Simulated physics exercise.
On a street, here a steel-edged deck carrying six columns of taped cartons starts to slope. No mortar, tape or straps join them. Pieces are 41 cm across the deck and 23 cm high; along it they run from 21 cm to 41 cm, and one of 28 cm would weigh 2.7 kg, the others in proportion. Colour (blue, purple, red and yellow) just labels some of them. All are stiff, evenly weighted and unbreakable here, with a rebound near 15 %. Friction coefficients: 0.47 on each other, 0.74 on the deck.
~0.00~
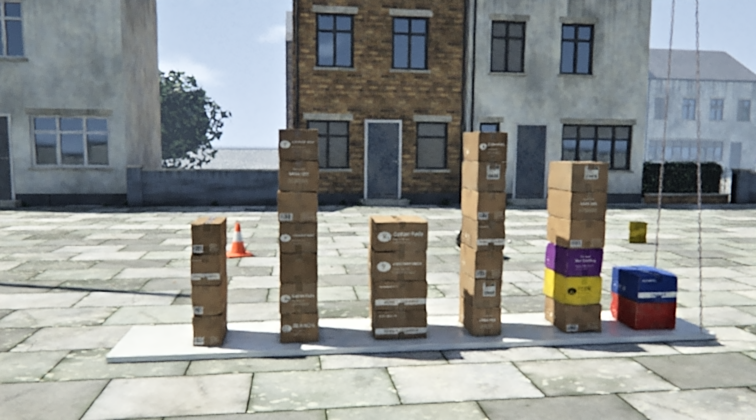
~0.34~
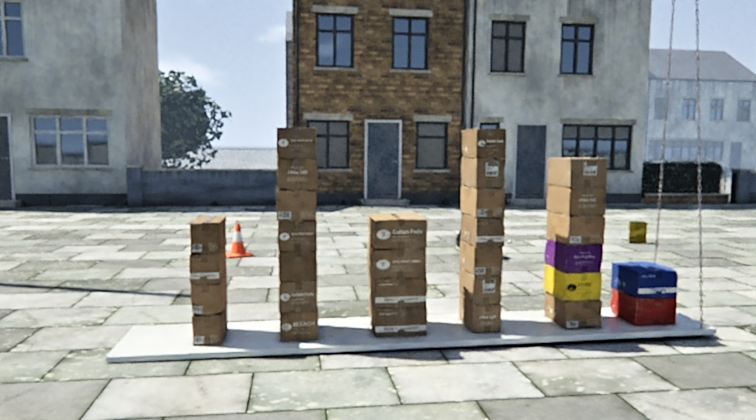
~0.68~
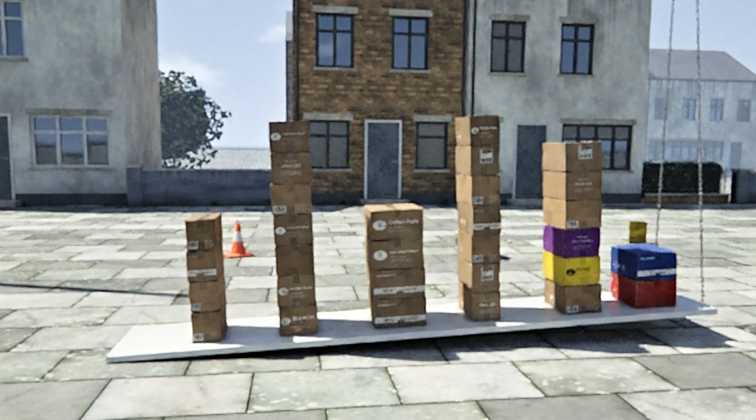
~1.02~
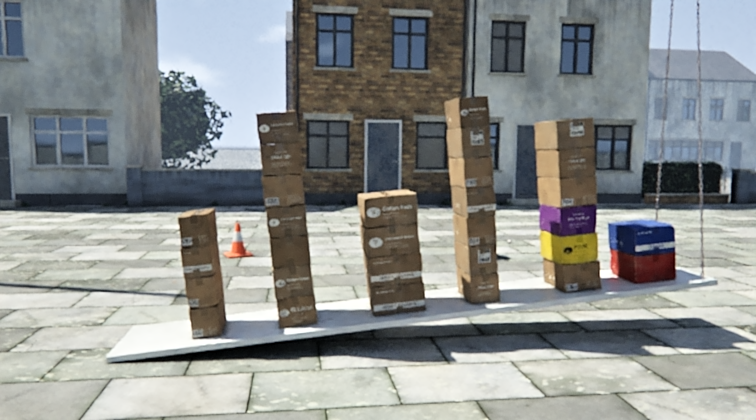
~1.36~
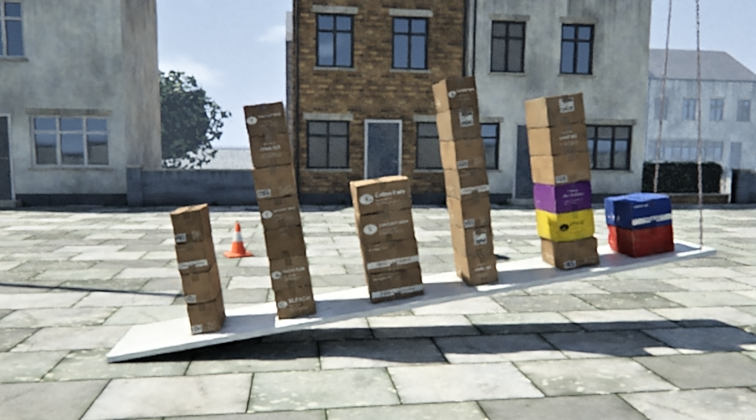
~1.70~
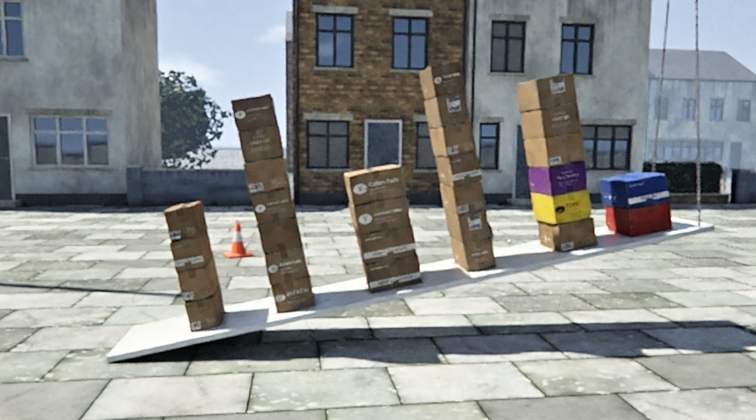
A pale deck carrying six columns of cartons slopes up at its right end in a paved yard, seen from the front by a still camera, with houses and an orange cone behind. Brown cartons fill most columns, with purple above yellow in the fifth and blue on red at far right. As the slope steepens, the tall stacks lean left and a few cartons shift slightly.
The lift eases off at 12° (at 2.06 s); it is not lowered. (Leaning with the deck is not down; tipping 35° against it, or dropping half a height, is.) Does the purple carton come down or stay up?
In the end the purple carton drops.
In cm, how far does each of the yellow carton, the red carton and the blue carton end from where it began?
Moved: Yellow 80, red 90, blue 90.
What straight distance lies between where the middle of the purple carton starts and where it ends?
Roughly 95 cm away.
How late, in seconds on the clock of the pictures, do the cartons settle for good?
At about 5.5 s.
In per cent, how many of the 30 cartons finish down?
Roughly 95 per cent of them.
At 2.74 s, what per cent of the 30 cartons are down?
By then 35 per cent.
Around 2.20 s, slope 12°; none of the 30 cartons down, 18 disturbed; purple carton displaced 27 mm.
Around 2.74 s, slope 12°; 10 of the 30 cartons down; purple carton tipped 17°; yellow carton tipped 17°.
Around 3.12 s, slope 12°; 27 of the 30 cartons down; purple carton tipped 56°, 15 cm lower; yellow carton tipped 56°.
Around 3.70 s, slope 12°; 28 of the 30 cartons down; purple carton on its side; yellow carton on its side.
Finally (5.9 s), slope 12°; 28 of the 30 cartons down; purple carton on its side; yellow carton on its side; blue carton unmoved. Seen by the last camera, middles, purple carton near (466, 241), yellow carton near (501, 233).
